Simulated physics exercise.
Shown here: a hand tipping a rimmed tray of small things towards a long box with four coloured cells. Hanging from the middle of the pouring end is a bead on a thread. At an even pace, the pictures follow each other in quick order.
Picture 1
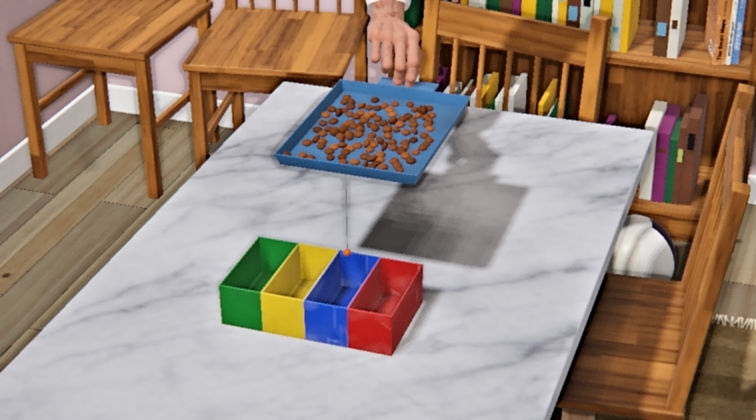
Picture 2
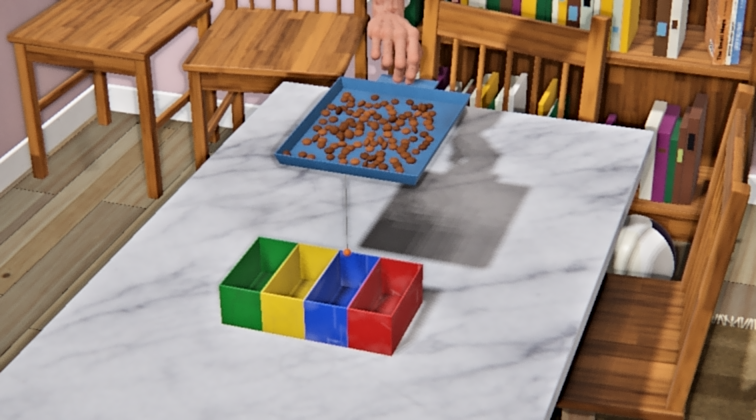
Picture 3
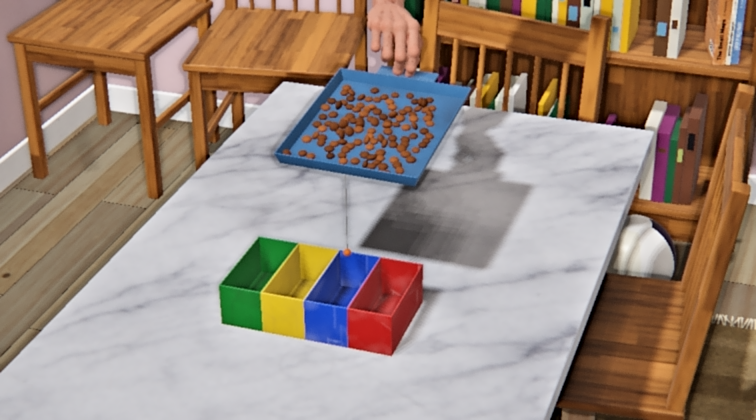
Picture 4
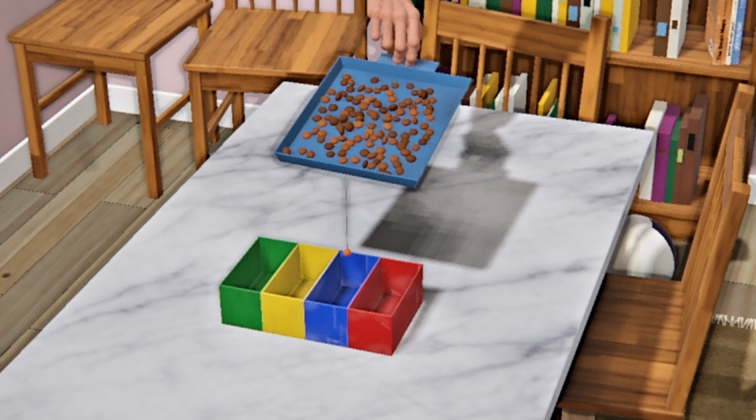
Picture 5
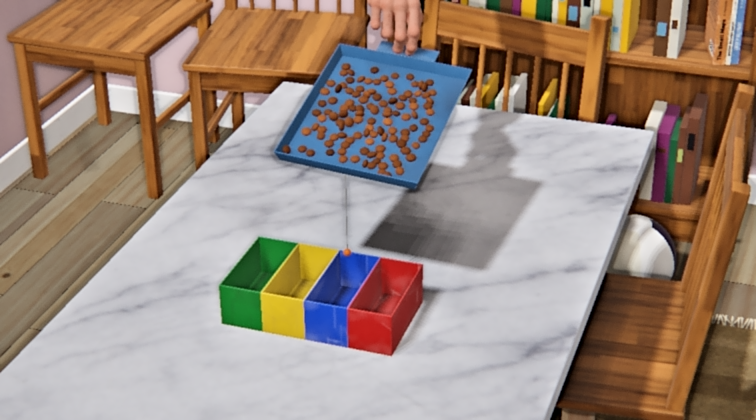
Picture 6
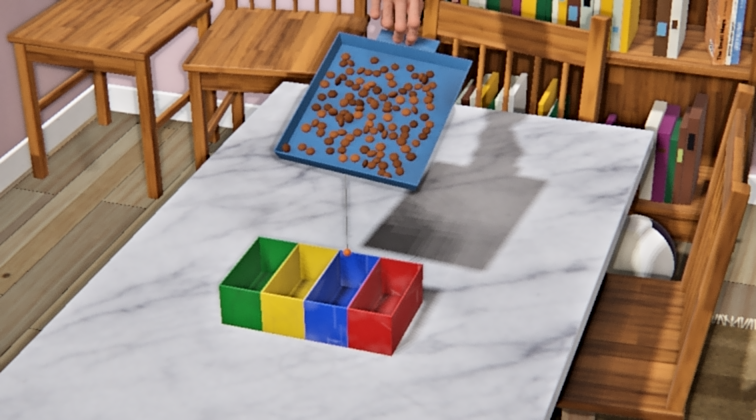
At a marble table, a hand gradually tilts a blue tray of brown bits toward coloured compartments.
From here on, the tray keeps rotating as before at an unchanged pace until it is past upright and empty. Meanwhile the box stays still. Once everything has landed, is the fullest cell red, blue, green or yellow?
It is the red cell.
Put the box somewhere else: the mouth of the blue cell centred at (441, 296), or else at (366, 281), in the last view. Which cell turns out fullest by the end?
It would be the cell in yellow the first time and the cell in red the second time.
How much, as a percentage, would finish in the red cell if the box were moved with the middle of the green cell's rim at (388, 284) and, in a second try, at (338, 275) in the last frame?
It comes to roughly 0 per cent in one try and roughly 0 per cent in the next.
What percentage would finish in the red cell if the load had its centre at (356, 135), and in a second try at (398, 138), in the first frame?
About 50 % and 60 %.
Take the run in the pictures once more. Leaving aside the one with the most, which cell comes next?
That is that blue cell.
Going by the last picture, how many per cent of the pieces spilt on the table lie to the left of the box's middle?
Near 0 in a hundred.
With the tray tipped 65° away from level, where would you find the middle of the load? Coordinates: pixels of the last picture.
The middle of the load sits near (380, 174).
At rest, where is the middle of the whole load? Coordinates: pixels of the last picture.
Roughly at (384, 323).
Just after the last frame, tray tipped steeply; the larger part on the tray; about a tenth falling or outside the box.
A moment on, tray tipped past a quarter turn; about a tenth on the tray; roughly a third in the red cell; roughly a quarter in the blue cell; just a few in the yellow cell; roughly a third falling or outside the box.
Further on, tray tipped past a quarter turn; roughly half in the red cell; roughly a quarter in the blue cell; just a few in the yellow cell; roughly a quarter falling or outside the box.
When it is over, tray tipped past a quarter turn; roughly half in the red cell; roughly a quarter in the blue cell; just a few in the yellow cell; not one in the green cell; roughly a quarter outside the box.
